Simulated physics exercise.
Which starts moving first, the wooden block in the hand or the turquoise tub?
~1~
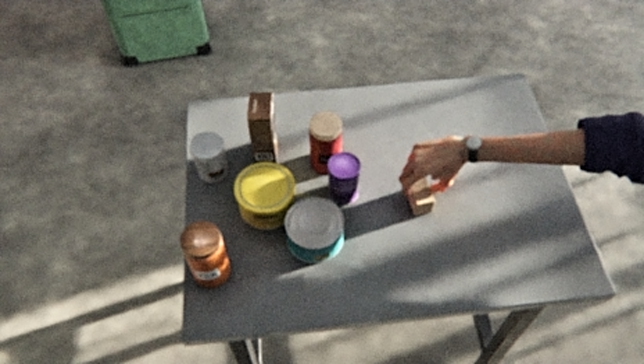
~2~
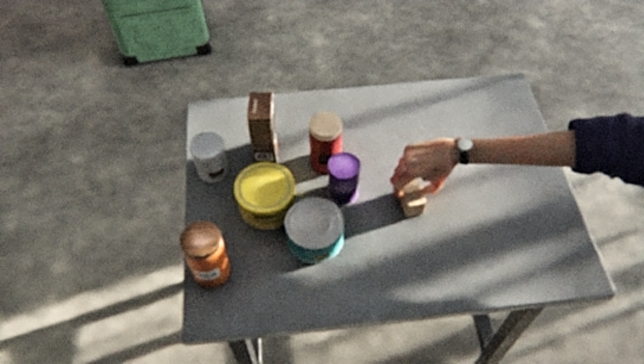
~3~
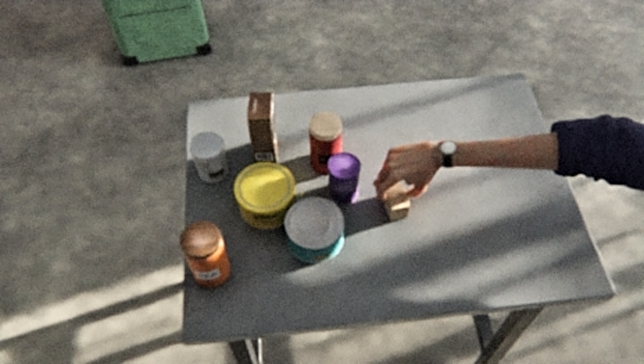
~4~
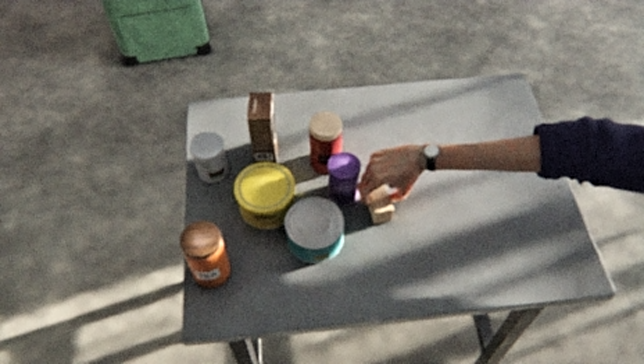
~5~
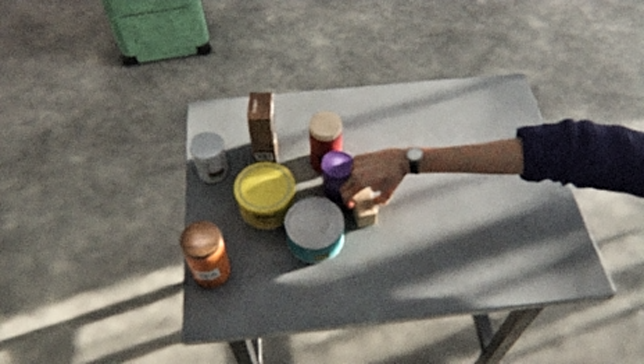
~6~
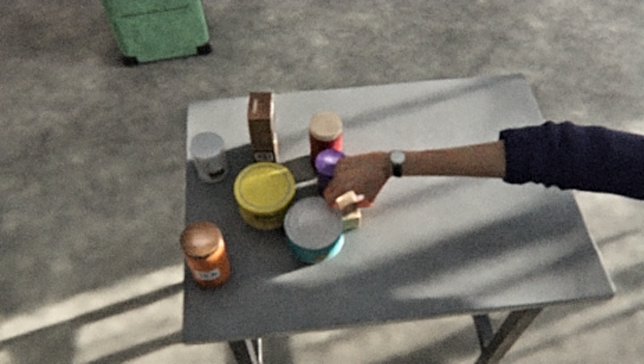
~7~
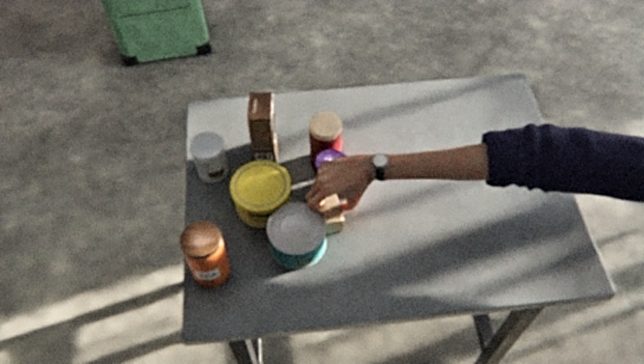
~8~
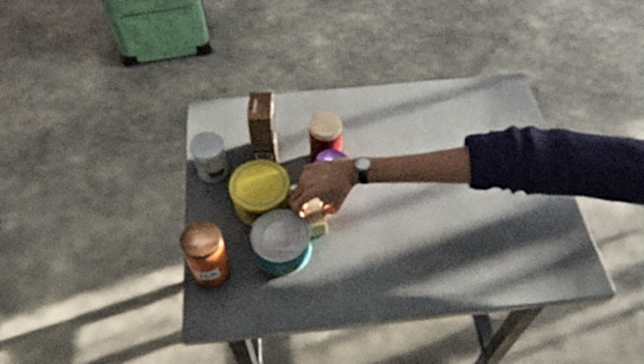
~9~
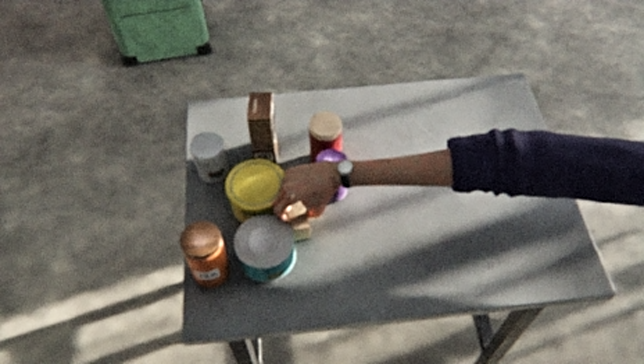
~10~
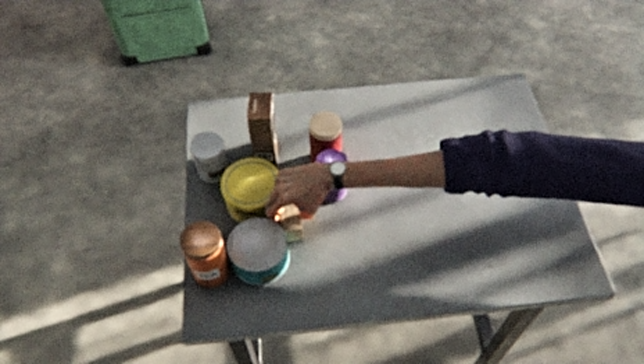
The wooden block starts moving first. The turquoise tub stays still until later, when the block pushes in and it slides left.
